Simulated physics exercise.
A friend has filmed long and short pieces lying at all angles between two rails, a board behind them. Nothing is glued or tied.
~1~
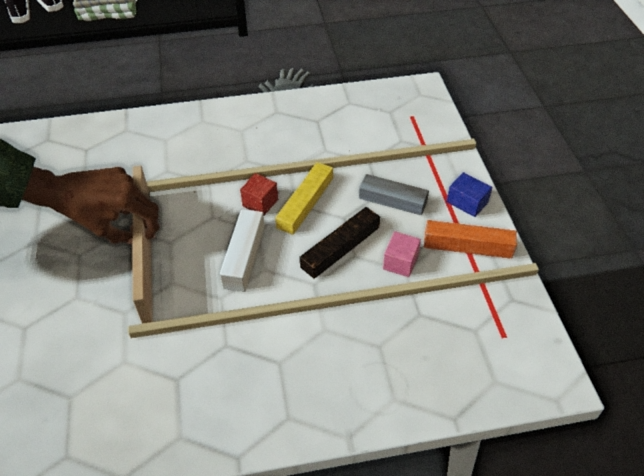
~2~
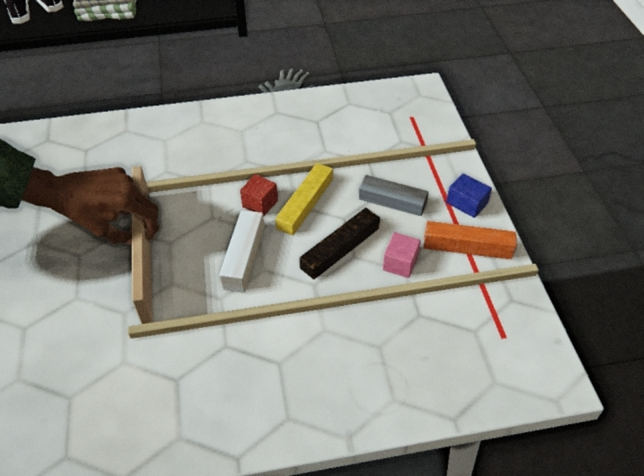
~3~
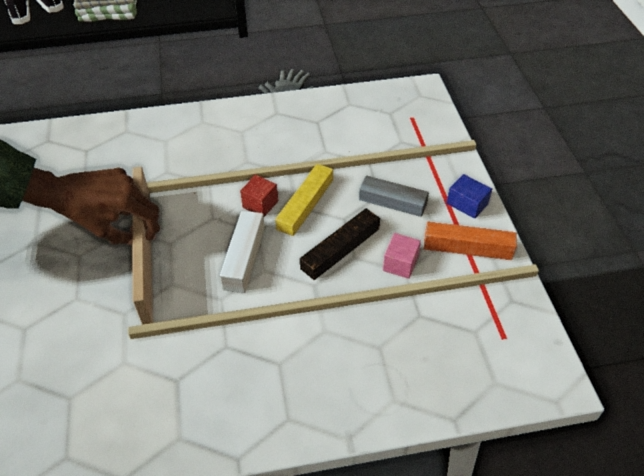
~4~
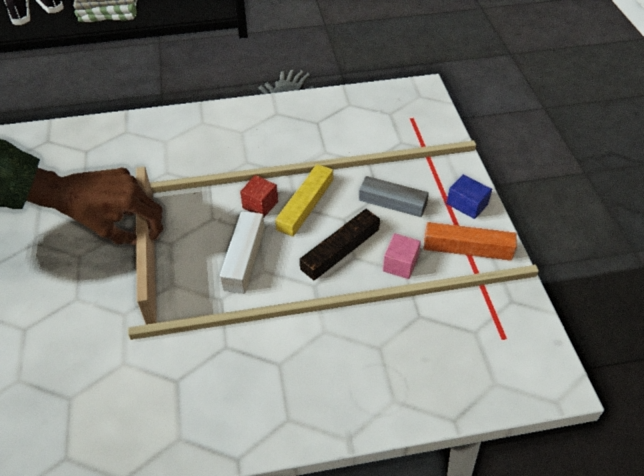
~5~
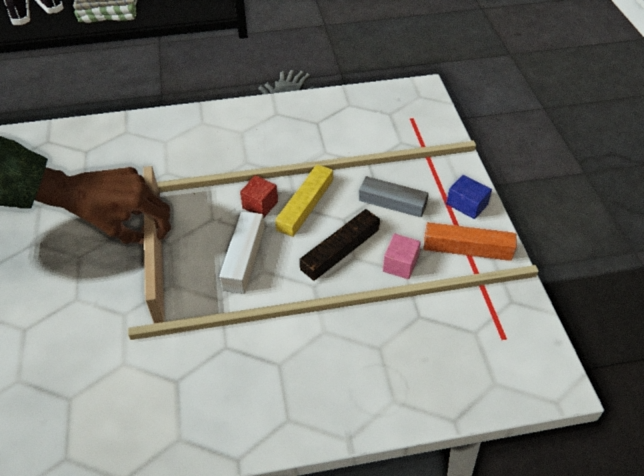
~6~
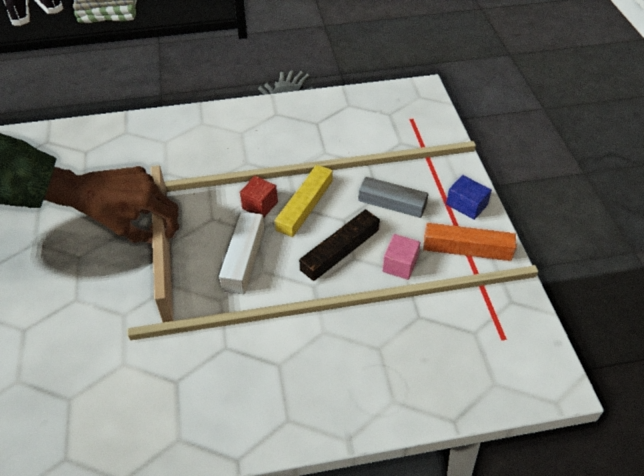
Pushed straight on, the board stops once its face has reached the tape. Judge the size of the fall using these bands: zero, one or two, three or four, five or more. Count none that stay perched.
Three or four come down.
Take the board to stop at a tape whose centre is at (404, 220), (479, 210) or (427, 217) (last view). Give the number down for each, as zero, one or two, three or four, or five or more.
One after another: One to two; 5 or more; one to two.
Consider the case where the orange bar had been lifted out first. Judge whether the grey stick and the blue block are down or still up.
Outcome for the grey stick: It drops; for the blue block: It drops.
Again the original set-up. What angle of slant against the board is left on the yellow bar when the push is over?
It is near 5° out of line.
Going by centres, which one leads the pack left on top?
Closest at the end: The pink block.
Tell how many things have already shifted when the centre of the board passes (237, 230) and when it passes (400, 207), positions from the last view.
Tally: 1; 8.
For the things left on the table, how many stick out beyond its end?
My count gives 2.
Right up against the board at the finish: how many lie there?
2 in contact.
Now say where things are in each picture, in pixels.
In the first picture, blue block (469, 195); orange bar (470, 239); grey stick (393, 195); board (142, 241); tape (452, 211).
In the second picture, orange bar (469, 240); white stick (243, 250).
In the third picture, grey stick (393, 196); yellow bar (306, 199).
In the fourth picture, blue block (469, 196); pink block (402, 256).
In the fifth picture, orange bar (469, 242); board (154, 241).
In the sixth picture, blue block (469, 197); orange bar (469, 242); grey stick (393, 197); board (161, 240); tape (451, 214).
Soon after, none off yet; blue block at rest near (469, 197); orange bar at rest near (469, 242); grey stick at rest near (393, 197).
After that, none off yet; blue block displaced about its own width near (492, 200); orange bar moving near (474, 242); grey stick displaced about its own width near (438, 194).
In the end, the number that fall off is three or four; gone, grey stick, orange bar and blue block.
